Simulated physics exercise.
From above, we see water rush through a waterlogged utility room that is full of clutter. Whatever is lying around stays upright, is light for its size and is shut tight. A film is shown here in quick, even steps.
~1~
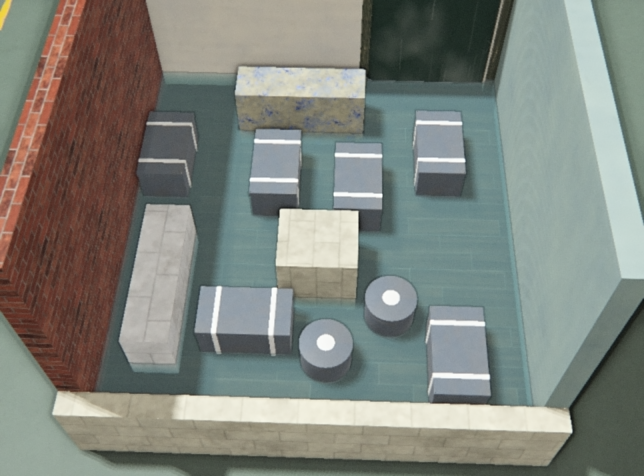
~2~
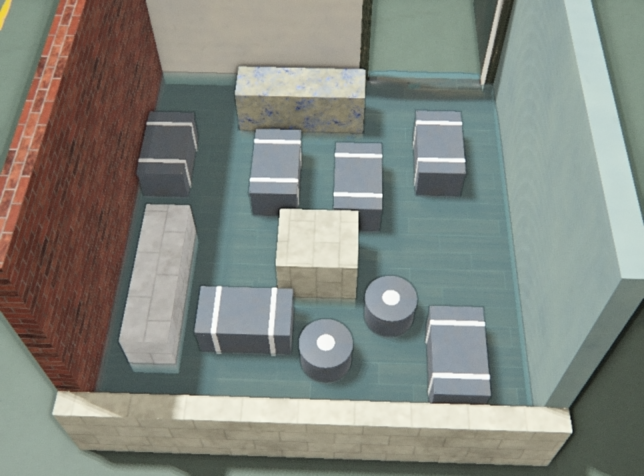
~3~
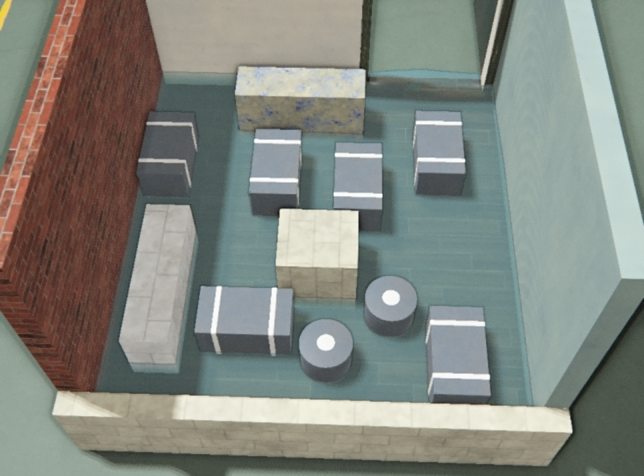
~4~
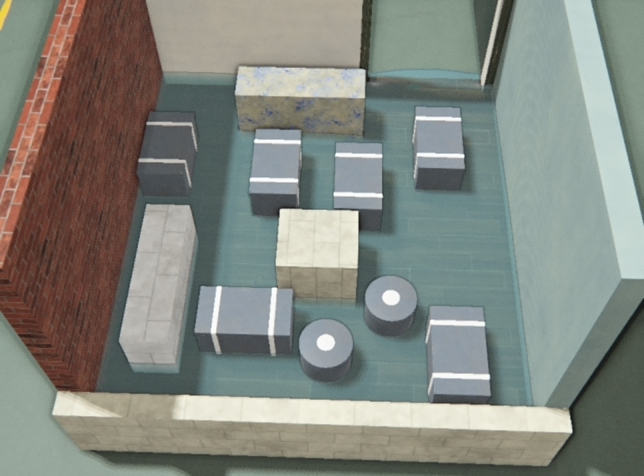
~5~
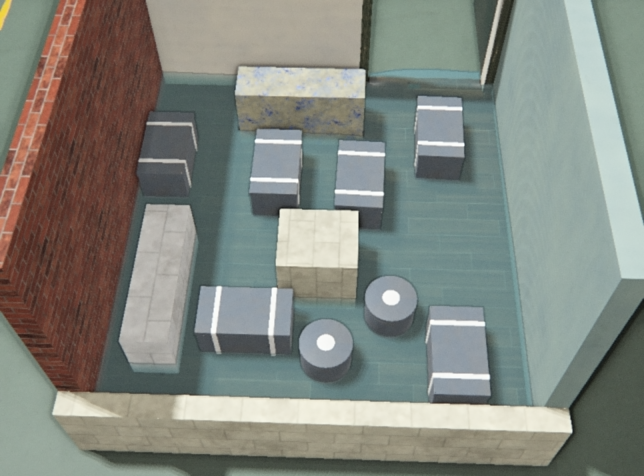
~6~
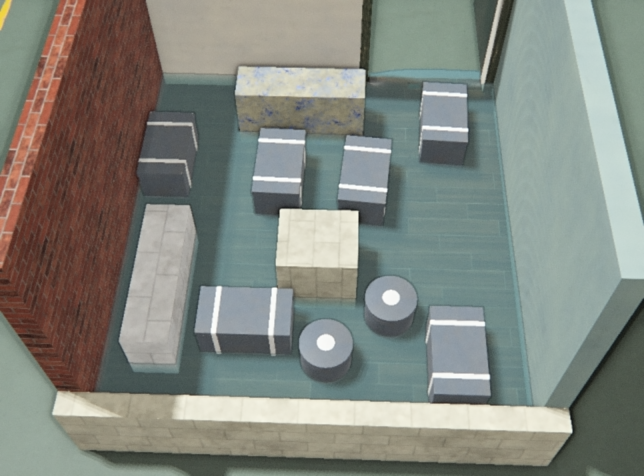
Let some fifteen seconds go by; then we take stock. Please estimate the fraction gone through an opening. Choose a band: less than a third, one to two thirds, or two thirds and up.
One to two thirds.
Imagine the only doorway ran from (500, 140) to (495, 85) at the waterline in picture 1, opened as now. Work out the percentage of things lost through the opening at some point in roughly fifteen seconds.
That would be near 20 per cent of the things.
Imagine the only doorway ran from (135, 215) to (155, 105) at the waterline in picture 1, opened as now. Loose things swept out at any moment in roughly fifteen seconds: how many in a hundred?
Estimate: Near 40 %.
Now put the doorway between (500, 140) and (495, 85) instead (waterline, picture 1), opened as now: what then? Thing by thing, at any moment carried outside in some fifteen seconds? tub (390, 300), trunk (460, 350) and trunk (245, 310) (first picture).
Same order as asked: Never leaves, never leaves, never leaves.
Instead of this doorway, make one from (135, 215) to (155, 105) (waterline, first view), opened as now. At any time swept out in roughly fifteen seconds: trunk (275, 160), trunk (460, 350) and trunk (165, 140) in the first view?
Object by object: Drifts out, never exits, drifts out.
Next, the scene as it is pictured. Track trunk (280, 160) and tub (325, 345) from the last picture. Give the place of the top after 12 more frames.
Look around pixels (384, 141) and (370, 328).
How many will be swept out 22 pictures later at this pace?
My count is 2.
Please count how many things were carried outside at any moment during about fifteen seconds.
By my count, 4.
A moment on, 0 of 8 are out; 8 afloat.
Next, 2 of 8 are out; 6 afloat.
Later, 2 of 8 are out; 6 afloat.
In the end, 4 of 8 are out; 4 afloat.
